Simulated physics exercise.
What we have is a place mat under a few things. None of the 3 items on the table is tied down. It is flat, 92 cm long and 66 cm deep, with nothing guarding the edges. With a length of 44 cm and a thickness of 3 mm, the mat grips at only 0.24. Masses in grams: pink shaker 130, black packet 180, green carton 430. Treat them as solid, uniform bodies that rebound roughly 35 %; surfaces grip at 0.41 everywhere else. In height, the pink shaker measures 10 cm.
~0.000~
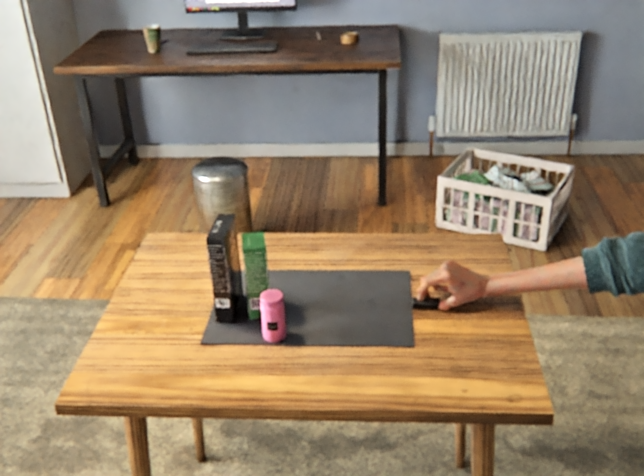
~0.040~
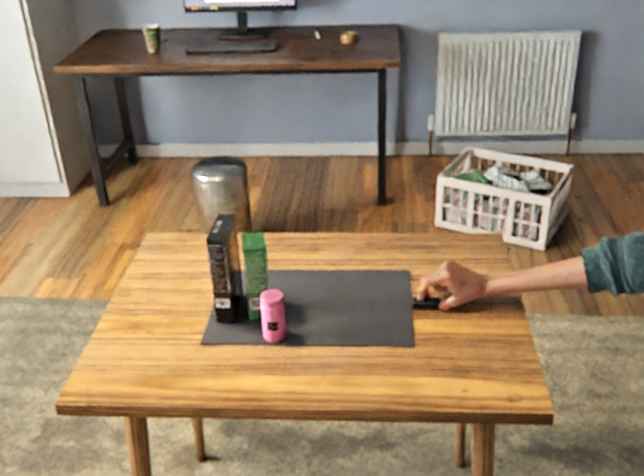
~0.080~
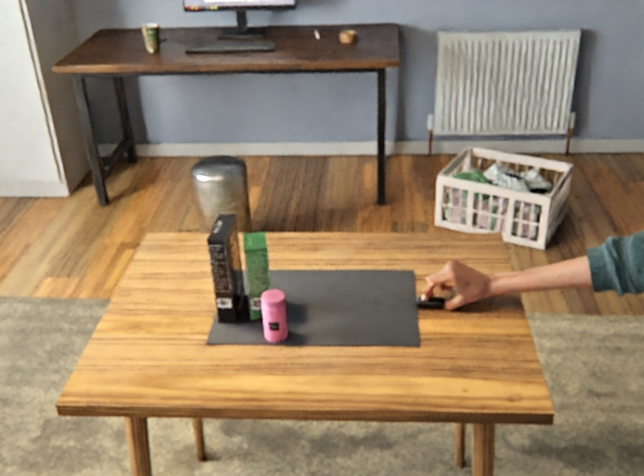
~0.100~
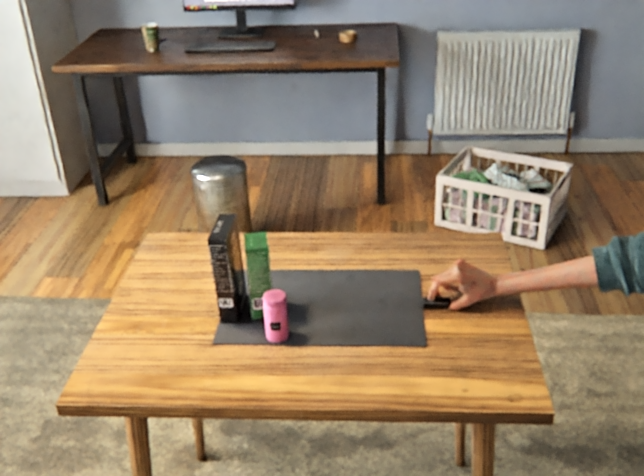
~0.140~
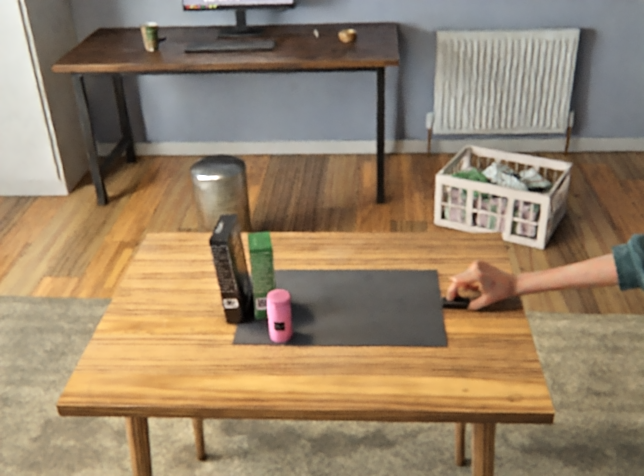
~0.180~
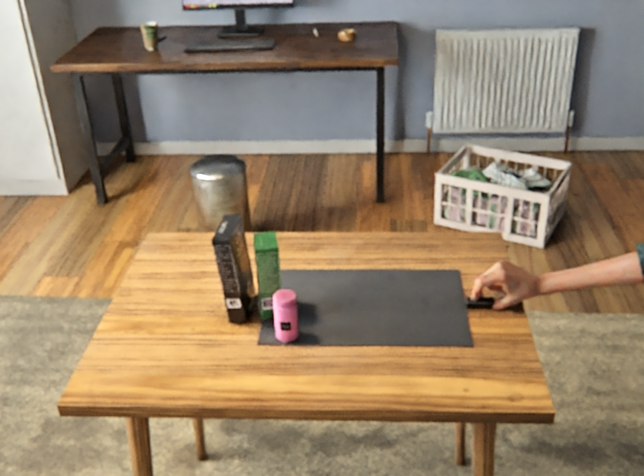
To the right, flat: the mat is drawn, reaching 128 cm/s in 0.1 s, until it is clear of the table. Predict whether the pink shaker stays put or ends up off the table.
My guess is it survives on the tabletop.
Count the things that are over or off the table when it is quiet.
It comes to 3.
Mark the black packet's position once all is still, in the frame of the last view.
Its centre ends close to (284, 299) in the last view.
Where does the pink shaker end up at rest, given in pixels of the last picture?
Close to (353, 349).
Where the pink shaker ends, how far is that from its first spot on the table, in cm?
Roughly 18 centimetres.
Around 0.28 s, 24 cm of pull; pink shaker at 5° to upright near (308, 317); green carton at 3° to upright; black packet at 3° to upright.
Around 0.58 s, 63 cm of pull; pink shaker on its side near (348, 326); green carton at 42° to upright; black packet at 12° to upright.
Around 0.78 s, 87 cm of pull; pink shaker on its side near (353, 328); green carton on its side; black packet at 21° to upright.
Around 1.18 s, 90 cm of pull; pink shaker on its side near (353, 329); green carton on its side; black packet on its side.
Finally (2.9 s), on their side or leaning hard on the table, pink shaker, black packet and green carton. Final places as that camera would see them, pink shaker near (353, 348).
